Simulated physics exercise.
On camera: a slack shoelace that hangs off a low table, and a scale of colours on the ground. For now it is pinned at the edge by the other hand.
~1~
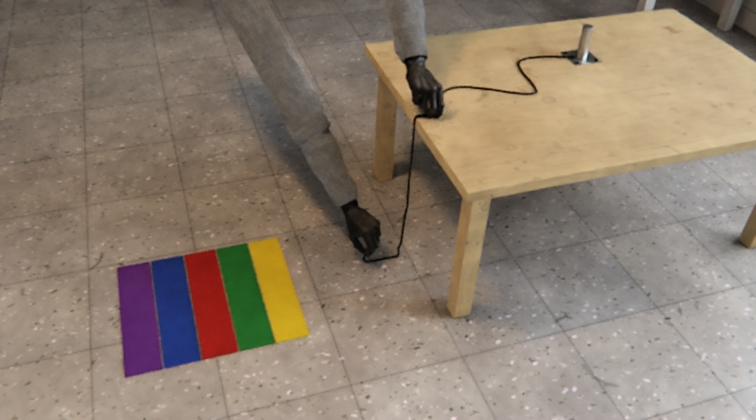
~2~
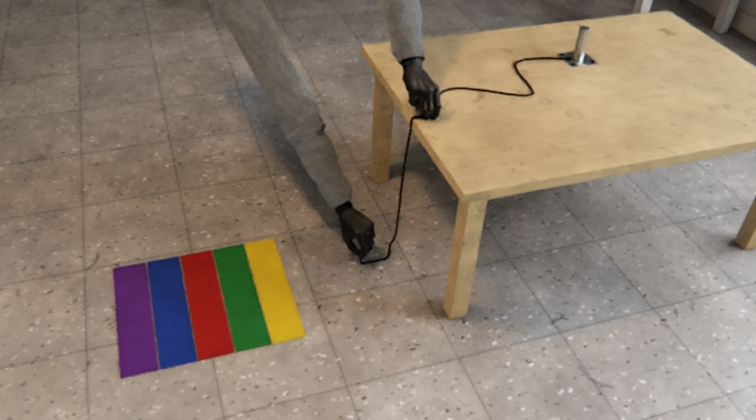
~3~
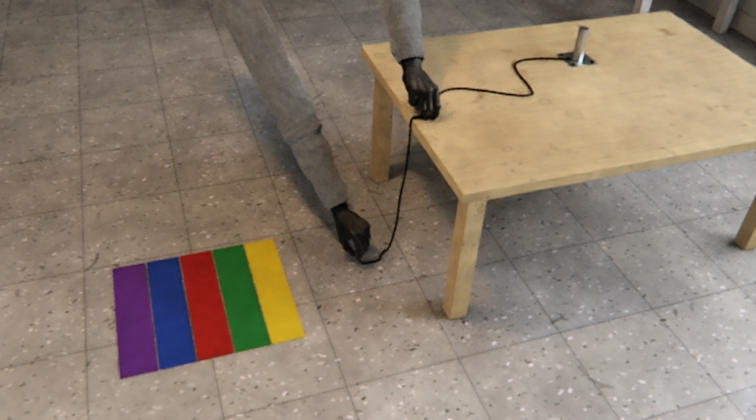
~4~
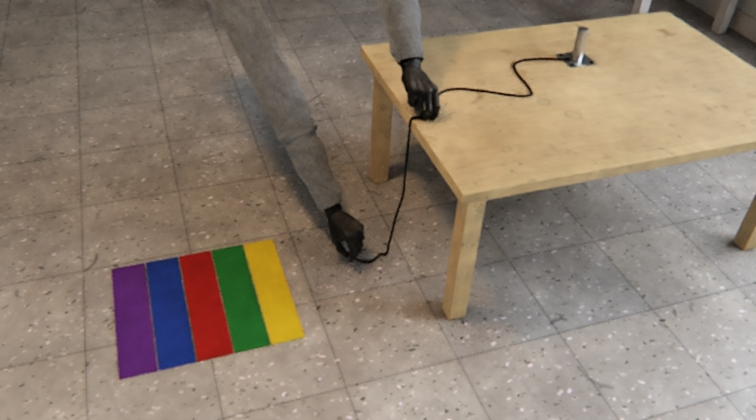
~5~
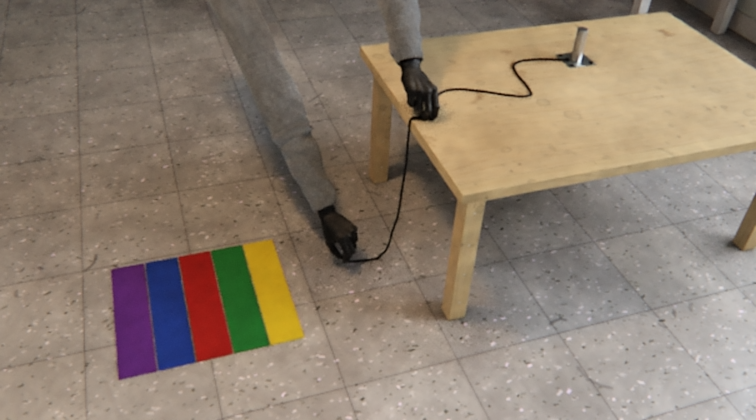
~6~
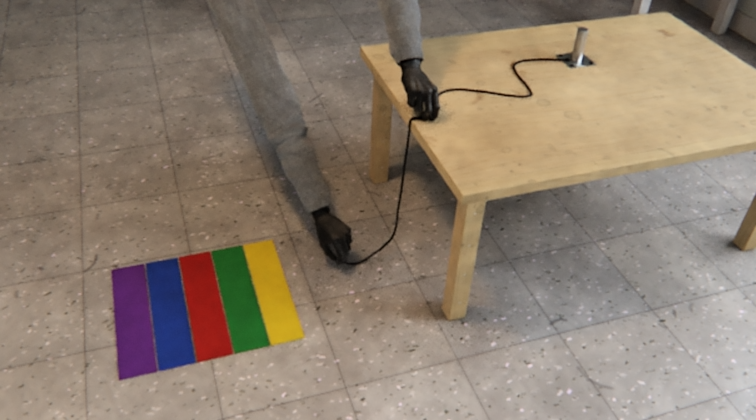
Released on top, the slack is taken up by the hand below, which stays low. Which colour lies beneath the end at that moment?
Blue.
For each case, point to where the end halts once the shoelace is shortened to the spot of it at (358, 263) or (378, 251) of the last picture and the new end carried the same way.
Estimated pixels: (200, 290) then (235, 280).
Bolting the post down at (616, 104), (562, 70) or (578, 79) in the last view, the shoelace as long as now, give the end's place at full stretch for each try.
In order, near (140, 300), (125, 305) and (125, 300).
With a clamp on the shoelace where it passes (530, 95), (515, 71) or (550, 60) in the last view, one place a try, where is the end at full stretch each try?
Going through the three tries, you get (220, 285), (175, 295) and (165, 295).
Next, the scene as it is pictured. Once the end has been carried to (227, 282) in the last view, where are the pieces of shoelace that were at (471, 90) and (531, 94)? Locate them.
First at (426, 104), next at (475, 87).
Soon after, end near (227, 282); over green.
After that, end near (185, 291); over red.
At the stop, end near (159, 296); over blue. It gets as far as the blue strip.
